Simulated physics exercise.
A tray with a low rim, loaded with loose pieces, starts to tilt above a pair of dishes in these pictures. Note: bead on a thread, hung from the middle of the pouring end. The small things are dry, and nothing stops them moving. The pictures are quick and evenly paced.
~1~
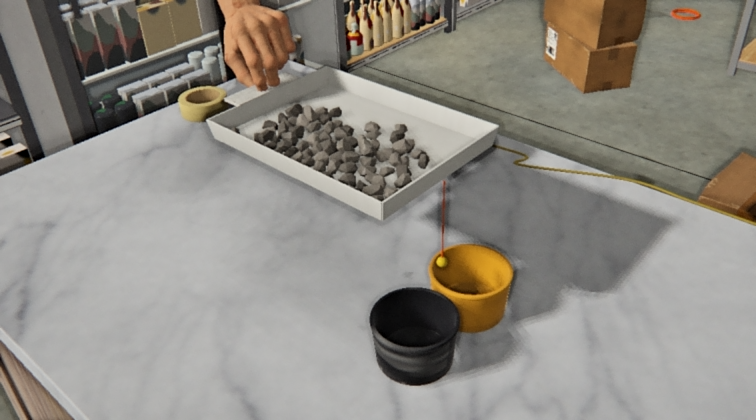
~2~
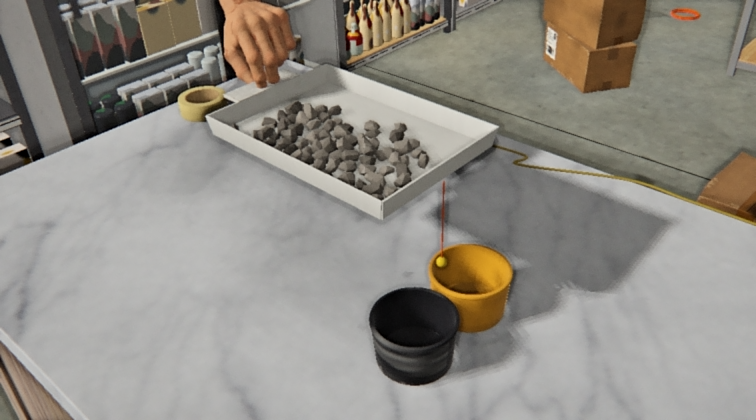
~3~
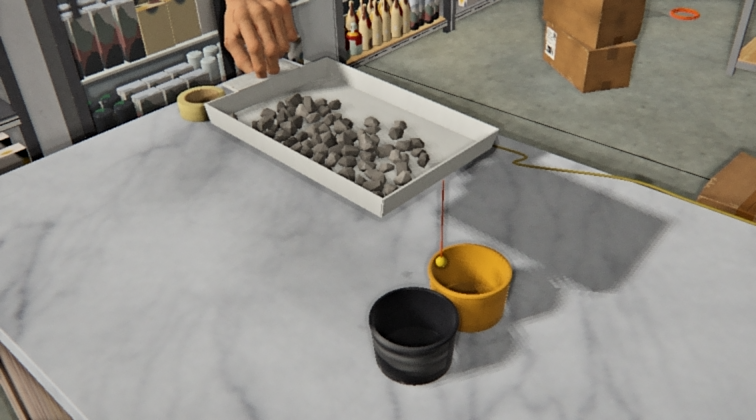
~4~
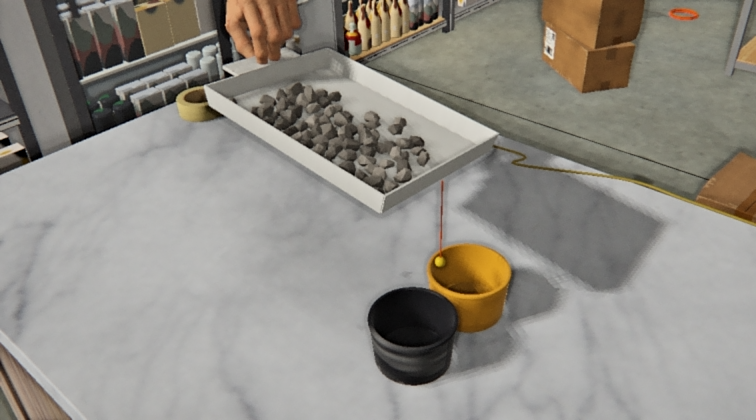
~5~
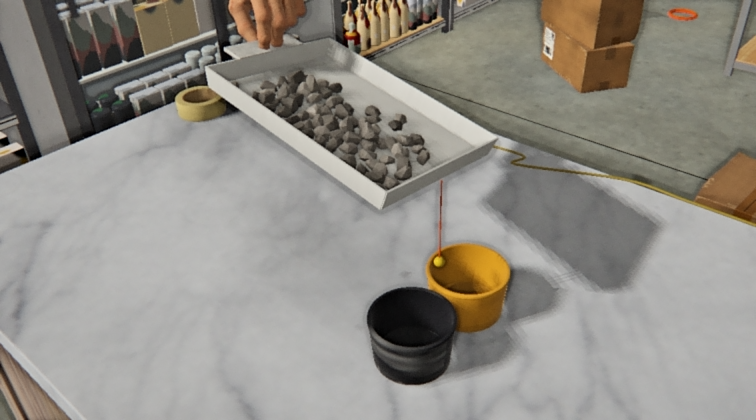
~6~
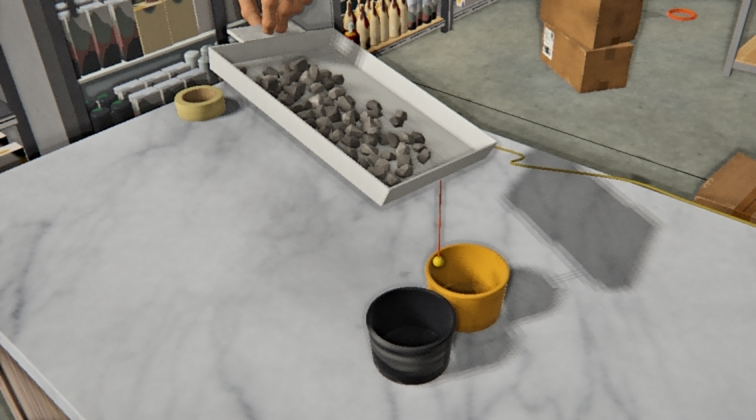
Hand behind a white tray of grey gravel, the tray starting level, then tilting gradually above black and yellow dishes on marble.
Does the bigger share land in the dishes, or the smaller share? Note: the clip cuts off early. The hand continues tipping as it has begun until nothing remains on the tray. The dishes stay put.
The catch is worse than half, if you ask me.
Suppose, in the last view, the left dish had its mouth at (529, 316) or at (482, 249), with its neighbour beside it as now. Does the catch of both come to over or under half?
Placing 1: A minority of it. Placing 2: A majority of it.
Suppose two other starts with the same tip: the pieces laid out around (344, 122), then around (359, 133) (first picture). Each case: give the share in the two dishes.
Some 20 and then some 30 per cent.
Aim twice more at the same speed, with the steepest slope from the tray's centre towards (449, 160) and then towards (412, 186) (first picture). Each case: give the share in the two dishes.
The share is 30 per cent in the first and 50 per cent in the second.
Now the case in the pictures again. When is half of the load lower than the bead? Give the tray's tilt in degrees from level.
Roughly 100 degrees of tilt.
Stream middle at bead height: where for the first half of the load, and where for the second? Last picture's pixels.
Initially about (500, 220); subsequently about (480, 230).
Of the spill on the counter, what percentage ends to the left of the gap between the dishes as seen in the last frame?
Near 10 per cent.
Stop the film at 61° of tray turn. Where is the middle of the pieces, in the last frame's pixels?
Load centre: Approx. (448, 128).
Soon, tray tipped steeply; all on the tray.
A while on, tray tipped right over; about a third on the tray; a stray few in the right dish; about a third outside both; about a quarter in the air.
Towards the end, tray tipped past a quarter turn; about a quarter in the right dish; most outside both.
Finally, tray tipped past a quarter turn; none in the left dish; about a quarter in the right dish; most outside both.
